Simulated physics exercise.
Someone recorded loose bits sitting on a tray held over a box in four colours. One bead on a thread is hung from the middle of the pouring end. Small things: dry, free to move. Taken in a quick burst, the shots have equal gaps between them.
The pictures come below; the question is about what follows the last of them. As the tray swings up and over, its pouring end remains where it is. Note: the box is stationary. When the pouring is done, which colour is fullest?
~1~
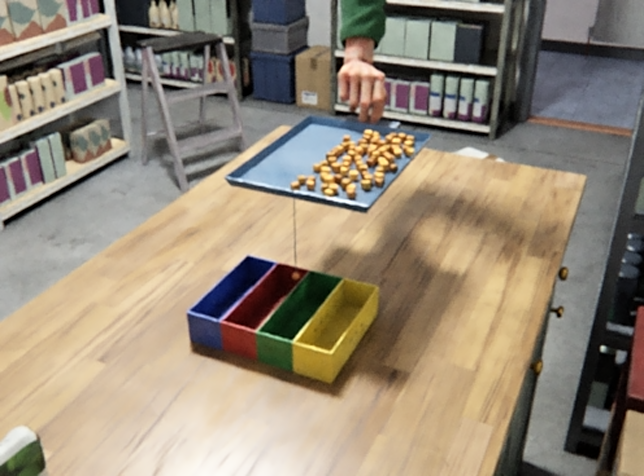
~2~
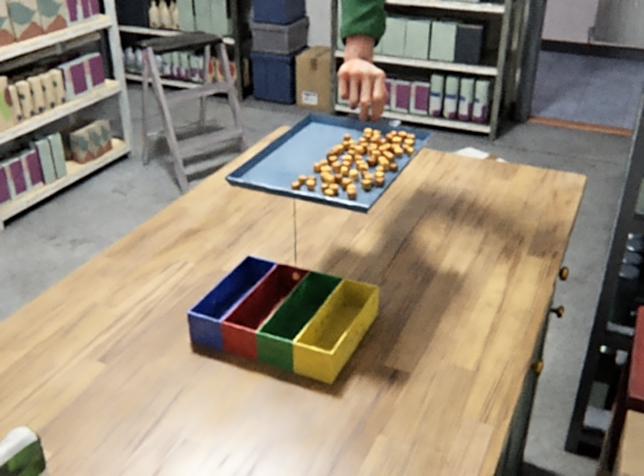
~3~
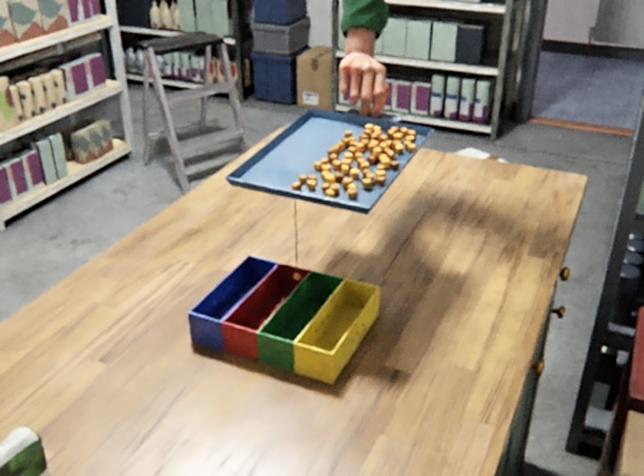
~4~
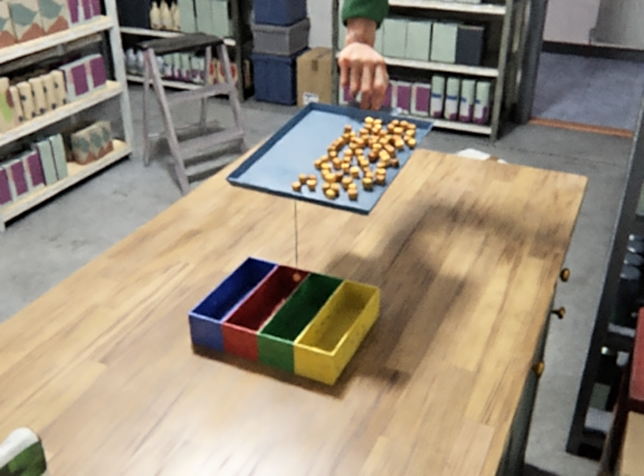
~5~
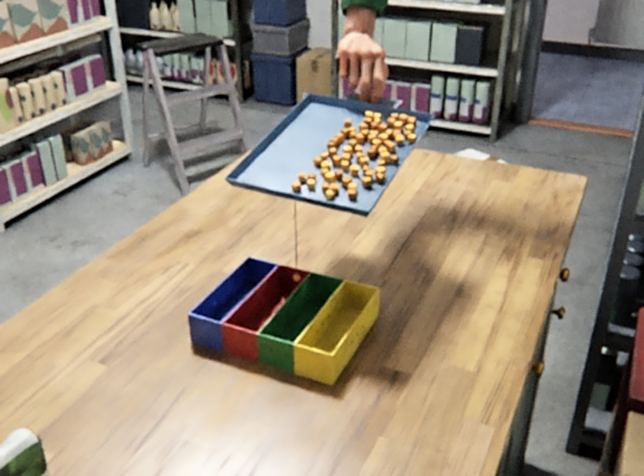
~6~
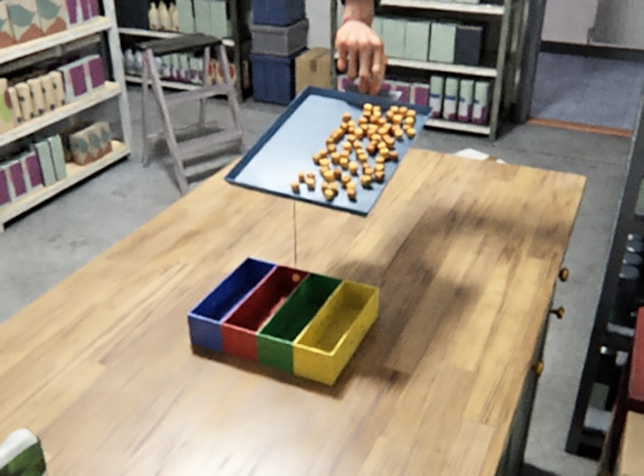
Fullest: The yellow cell.
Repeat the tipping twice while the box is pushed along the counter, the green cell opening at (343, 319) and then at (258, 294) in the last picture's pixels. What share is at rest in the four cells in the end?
Result, in turn: 100 %, 20 %.
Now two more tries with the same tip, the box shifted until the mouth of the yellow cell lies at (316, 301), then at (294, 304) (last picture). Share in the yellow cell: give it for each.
About 30 per cent first, then about 20 per cent.
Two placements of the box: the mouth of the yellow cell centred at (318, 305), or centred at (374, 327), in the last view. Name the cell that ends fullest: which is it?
First: The cell in yellow. Second: The green cell.
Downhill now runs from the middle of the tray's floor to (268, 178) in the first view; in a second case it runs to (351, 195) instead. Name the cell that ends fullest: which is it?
First try: The cell in blue; second try: Yellow.
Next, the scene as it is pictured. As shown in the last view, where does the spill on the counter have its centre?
I'd mark it at about (422, 397).
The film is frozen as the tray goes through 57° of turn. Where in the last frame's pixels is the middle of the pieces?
Roughly at (344, 187).
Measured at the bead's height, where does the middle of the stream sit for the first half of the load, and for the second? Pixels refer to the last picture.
First around (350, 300), afterwards around (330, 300).
Shortly afterwards, tray tipped steeply; all but a few on the tray; a little in the yellow cell; only a few falling or outside the box.
Next, tray tipped right over; a little on the tray; near a third in the yellow cell; a little in the green cell; near half falling or outside the box.
Some moments later, tray tipped past a quarter turn; near half in the yellow cell; near a quarter in the green cell; only a few in the red cell; near a third falling or outside the box.
In the end, tray tipped past a quarter turn; near half in the yellow cell; near a quarter in the green cell; only a few in the red cell; none at all in the blue cell; near a third outside the box.
